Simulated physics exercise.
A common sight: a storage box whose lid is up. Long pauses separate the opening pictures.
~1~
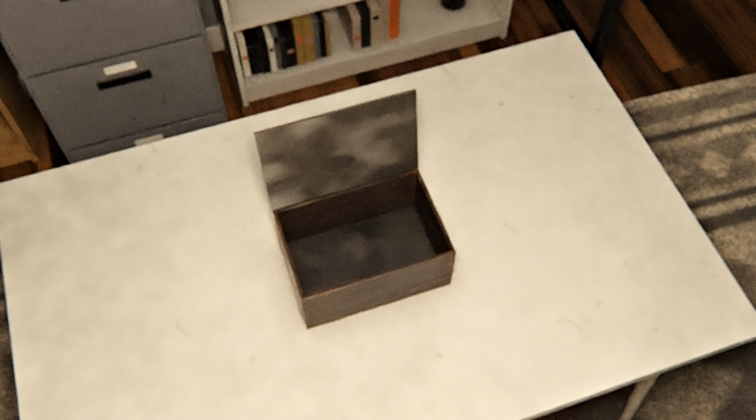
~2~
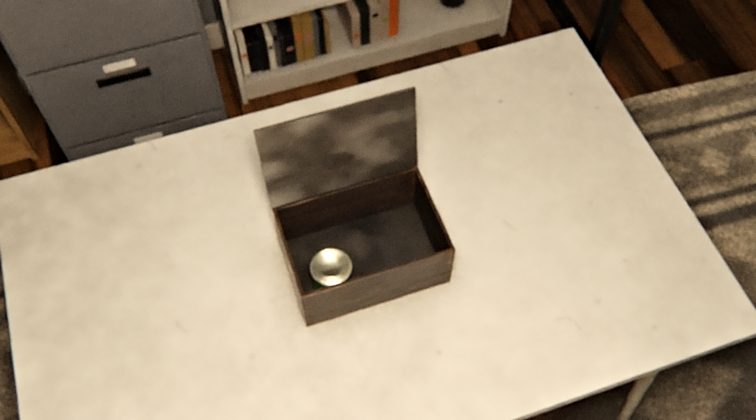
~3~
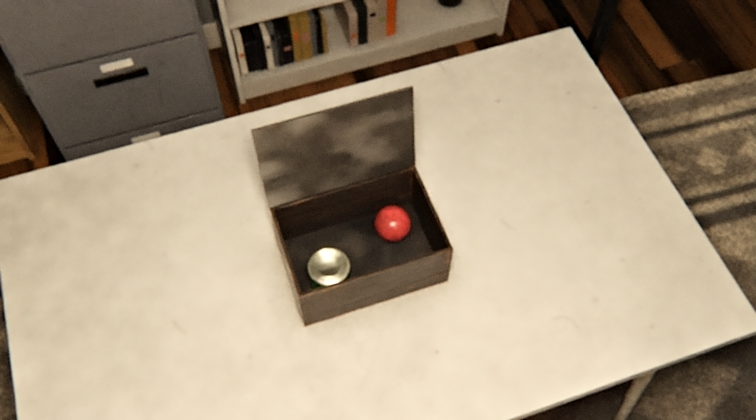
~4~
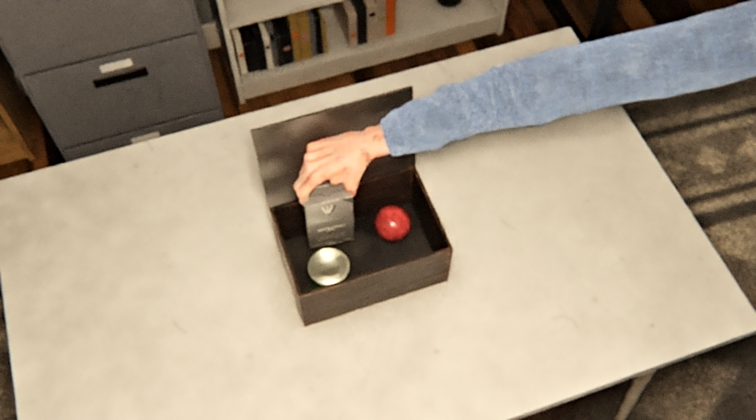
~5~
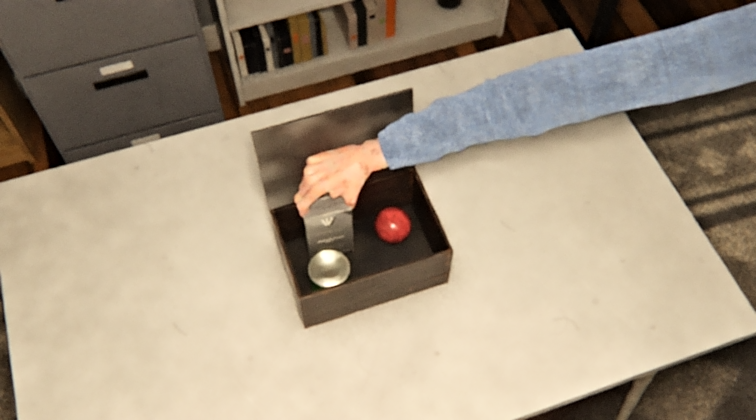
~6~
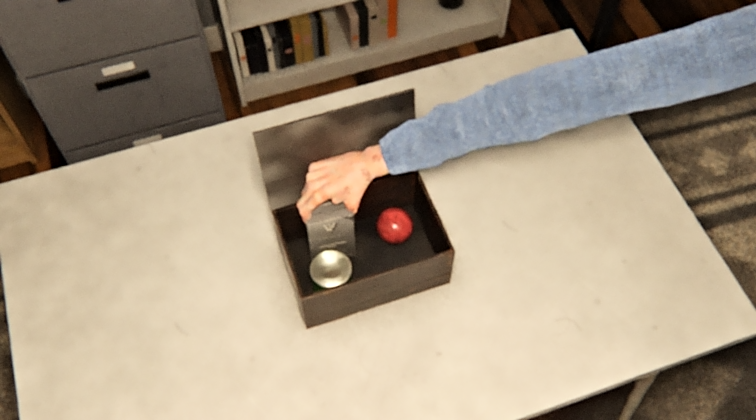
An open box gains a round container, then a red ball; a hand lowers a carton.
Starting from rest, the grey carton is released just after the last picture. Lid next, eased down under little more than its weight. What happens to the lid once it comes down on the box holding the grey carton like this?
It stays raised.
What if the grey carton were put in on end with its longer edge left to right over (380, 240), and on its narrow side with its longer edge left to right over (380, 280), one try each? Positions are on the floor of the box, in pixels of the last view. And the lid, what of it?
Shut, then open.
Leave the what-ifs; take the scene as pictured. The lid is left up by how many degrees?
Some 25° above the rim.
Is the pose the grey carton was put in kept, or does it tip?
Once everything settles, it ends up at a slant.
Then, 1.20 s on from there, lid starting down.
Then, 1.60 s on from there, lid 58° above the rim.
Then, 2.10 s on from there, lid 39° above the rim; grey carton turned 10° from how it was put near (331, 235).
Then, 3.80 s on from there, lid 28° above the rim; grey carton turned 19° from how it was put near (332, 240).
In the end, lid 25° above the rim; left askew, grey carton; the other 2 unmoved. At the end, from the last picture's camera, grey carton near (333, 243).
